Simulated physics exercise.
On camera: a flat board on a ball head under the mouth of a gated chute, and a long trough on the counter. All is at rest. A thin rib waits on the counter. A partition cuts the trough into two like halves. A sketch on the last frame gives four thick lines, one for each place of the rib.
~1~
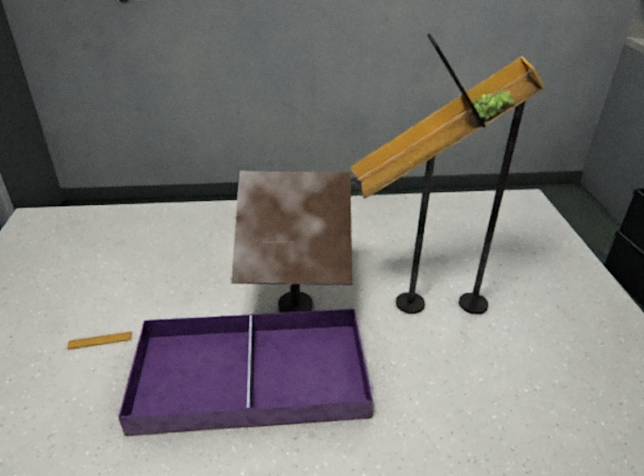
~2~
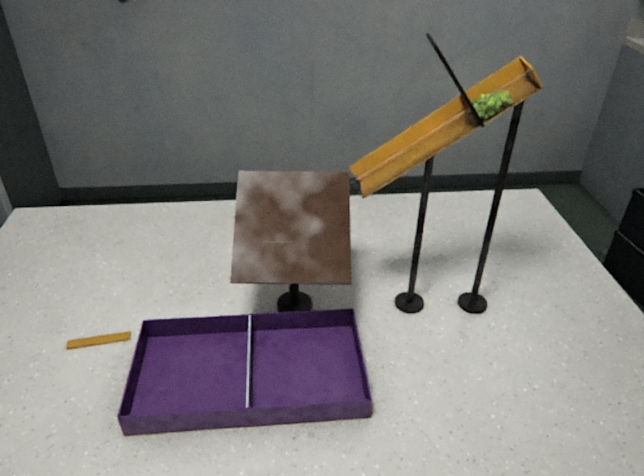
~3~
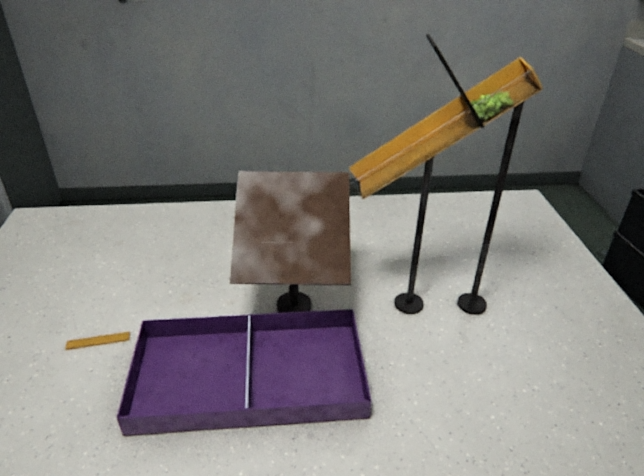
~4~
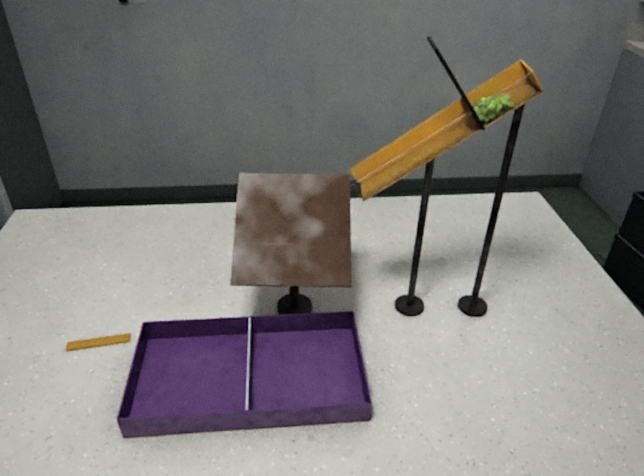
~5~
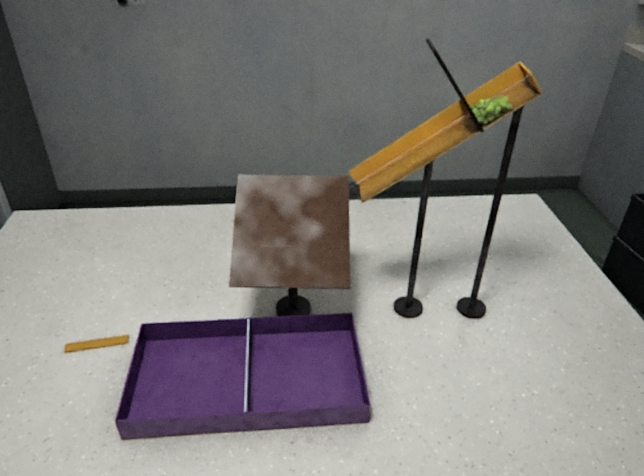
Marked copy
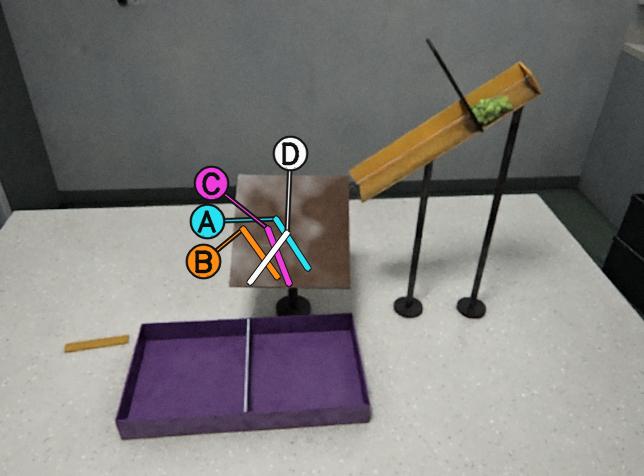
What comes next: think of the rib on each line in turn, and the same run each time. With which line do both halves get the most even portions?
D is best.
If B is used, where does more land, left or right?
The right half.
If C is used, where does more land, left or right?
The right half.
On the marked copy, line A from (276, 218) to (307, 268); line B from (242, 228) to (277, 276); line C from (267, 228) to (289, 283); line D from (287, 233) to (250, 282).
With A, of what is caught, not one piece in the left half, every piece in the right.
With B, of what is caught, just a few in the left half, almost all in the right.
With C, of what is caught, not one piece in the left half, every piece in the right.
With D, of what is caught, roughly a third in the left half, roughly two thirds in the right.
